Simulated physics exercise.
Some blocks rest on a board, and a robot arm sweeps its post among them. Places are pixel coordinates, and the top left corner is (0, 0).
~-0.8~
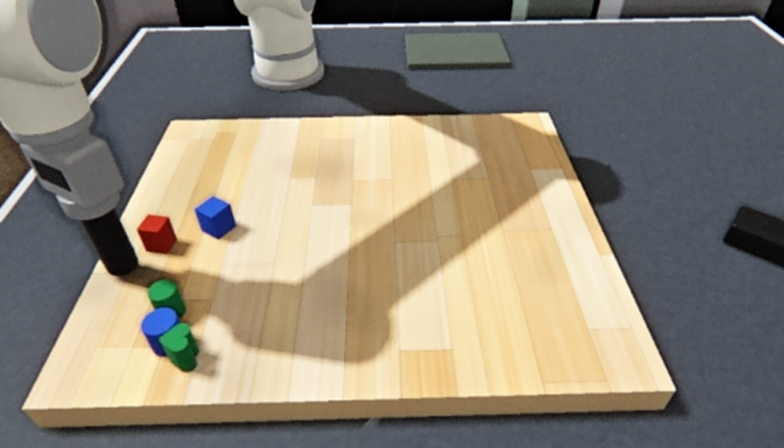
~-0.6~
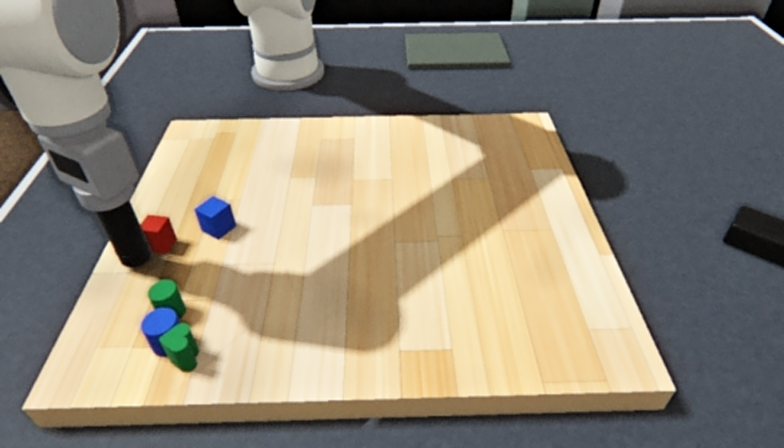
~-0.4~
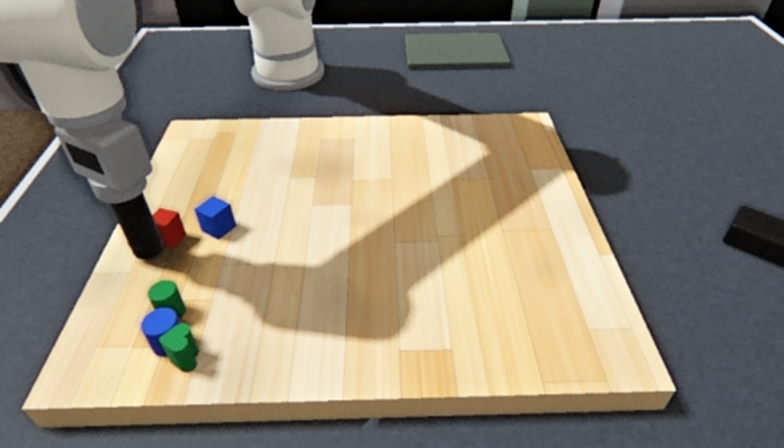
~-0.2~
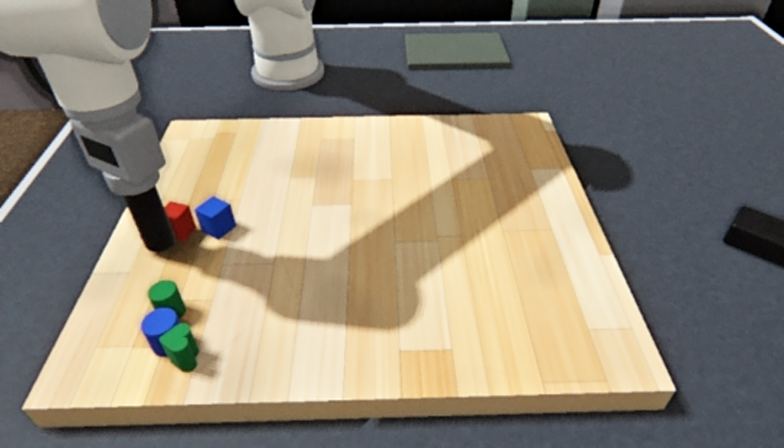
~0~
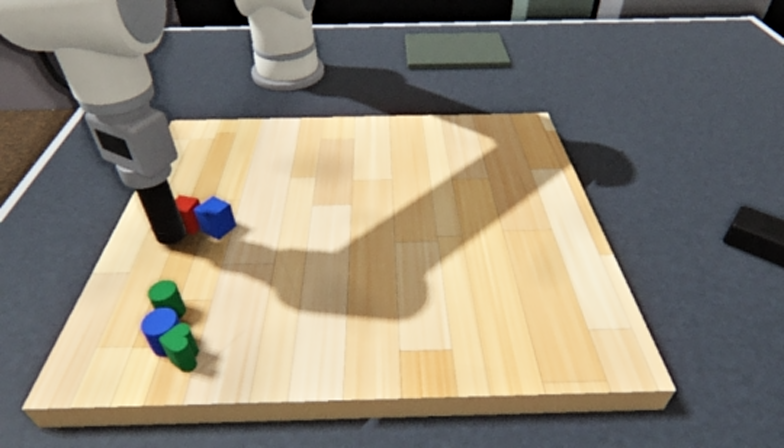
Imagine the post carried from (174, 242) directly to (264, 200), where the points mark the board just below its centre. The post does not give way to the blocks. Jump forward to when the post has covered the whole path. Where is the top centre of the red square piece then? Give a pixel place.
So, by the moment the path ends, you'll find the top centre of the red square piece at (207, 183).
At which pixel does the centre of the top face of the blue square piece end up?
At pixel (254, 199).
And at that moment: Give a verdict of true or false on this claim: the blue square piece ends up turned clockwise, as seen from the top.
This is true.
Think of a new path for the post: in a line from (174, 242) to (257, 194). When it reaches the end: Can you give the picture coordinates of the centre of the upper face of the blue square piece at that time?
Answer: (239, 199).
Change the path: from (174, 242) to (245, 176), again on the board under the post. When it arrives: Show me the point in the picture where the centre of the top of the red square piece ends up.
It should be at about (257, 143).
What follows on the original path. One third of the way, post (204, 221); red square piece (203, 188), turned 30° anticlockwise; blue square piece (230, 202), turned 25° clockwise.
Two thirds of the way, post (235, 207); red square piece (207, 183), turned 50° anticlockwise; blue square piece (251, 199), turned 95° clockwise.
At the end, post (263, 194); red square piece (207, 183), turned 50° anticlockwise; blue square piece (254, 199), turned 105° clockwise.
